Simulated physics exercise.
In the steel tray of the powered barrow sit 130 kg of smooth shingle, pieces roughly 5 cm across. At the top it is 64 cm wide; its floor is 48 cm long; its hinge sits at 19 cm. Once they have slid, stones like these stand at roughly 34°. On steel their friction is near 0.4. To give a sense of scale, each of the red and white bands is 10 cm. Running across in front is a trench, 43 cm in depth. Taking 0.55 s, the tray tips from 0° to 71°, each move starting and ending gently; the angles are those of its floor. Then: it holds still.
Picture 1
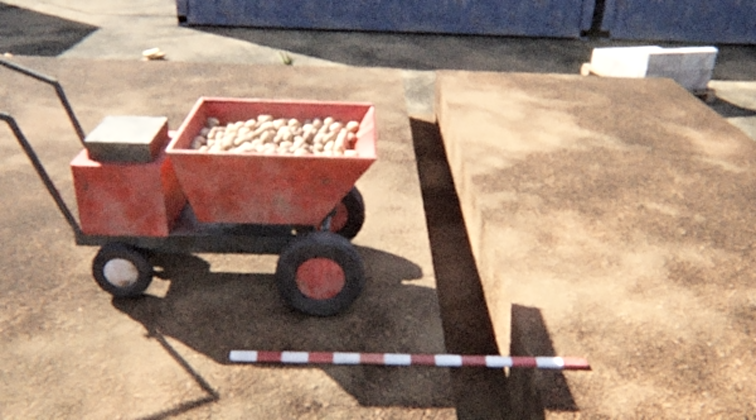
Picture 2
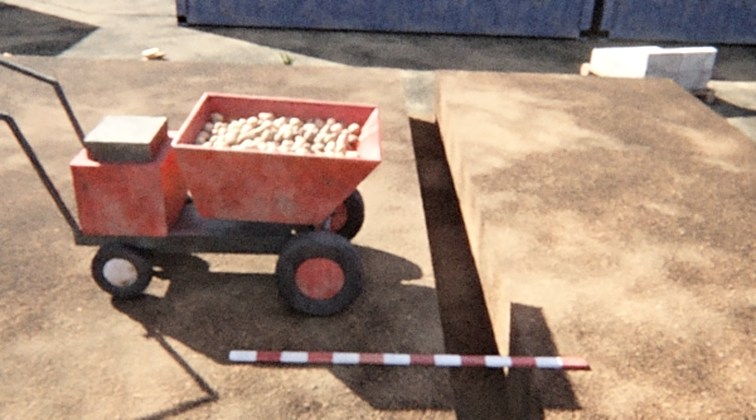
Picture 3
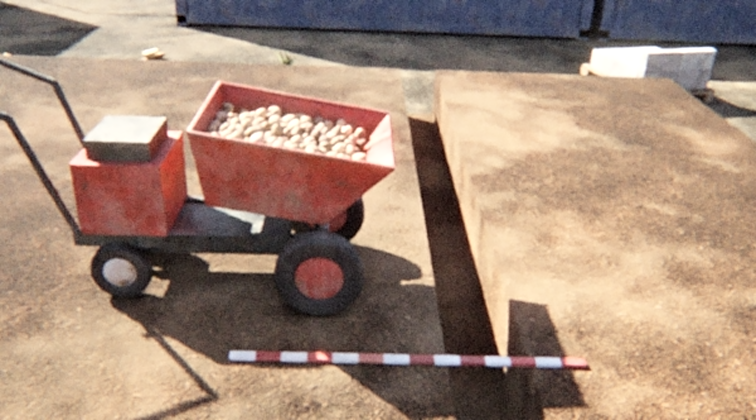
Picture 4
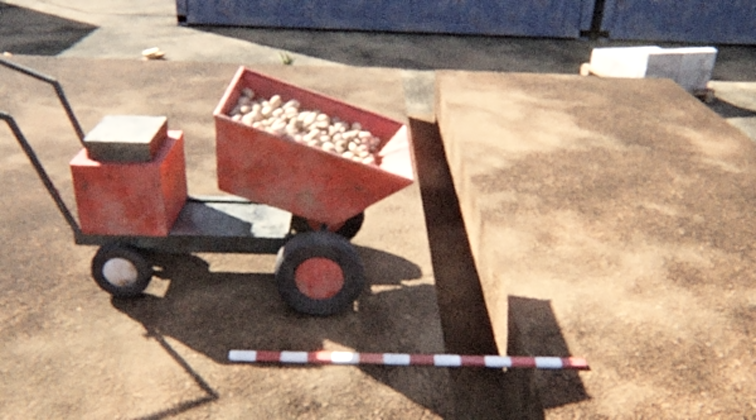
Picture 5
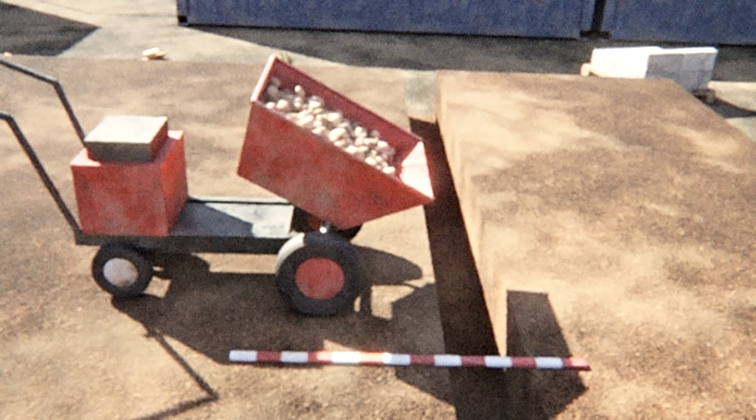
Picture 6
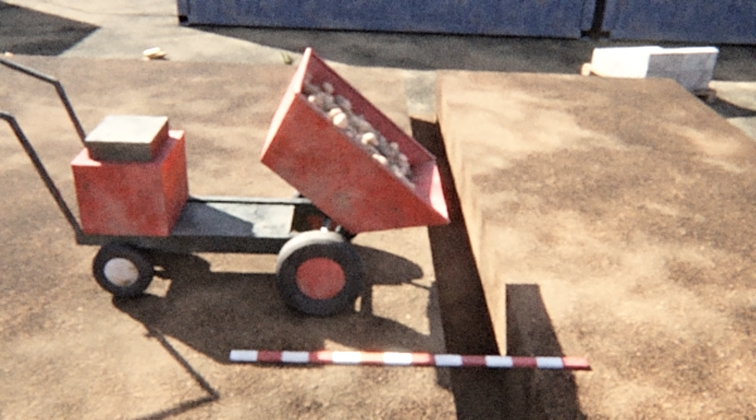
A small red powered barrow stood beside a narrow trench, its tray full of pale, smooth stones, and the tray tilted steadily up to the right while the rest of the barrow stayed still.
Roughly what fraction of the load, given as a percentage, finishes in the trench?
Some 59 per cent of the stones.
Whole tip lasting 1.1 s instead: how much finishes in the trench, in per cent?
Roughly 75 per cent.
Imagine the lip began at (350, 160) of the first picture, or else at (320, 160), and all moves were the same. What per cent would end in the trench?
I'd say some 80 per cent and some 90 per cent.
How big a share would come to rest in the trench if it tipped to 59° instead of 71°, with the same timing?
I'd guess some 40 in a hundred.
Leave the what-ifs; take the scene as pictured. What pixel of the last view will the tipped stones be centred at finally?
(491, 331).
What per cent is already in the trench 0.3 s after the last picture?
About 25 per cent by then.
Then, 0.1 s after the last picture the floor is at 60°, 100 % in the tray; the foremost stones are at (439, 218).
Then, 0.3 s after the last picture the floor is at 71°, 72 % in the tray, 23 % in the trench, 5 % past the trench; the foremost stones are at (528, 278).
Then, 0.7 s after the last picture the floor is at 71°, 17 % in the tray, 43 % in the trench, 41 % past the trench; the foremost stones are at (728, 299).
Then, 2.7 s after the last picture the floor is at 71°, 0 % in the tray, 59 % in the trench, 41 % past the trench; the foremost stones are past the picture's edge.
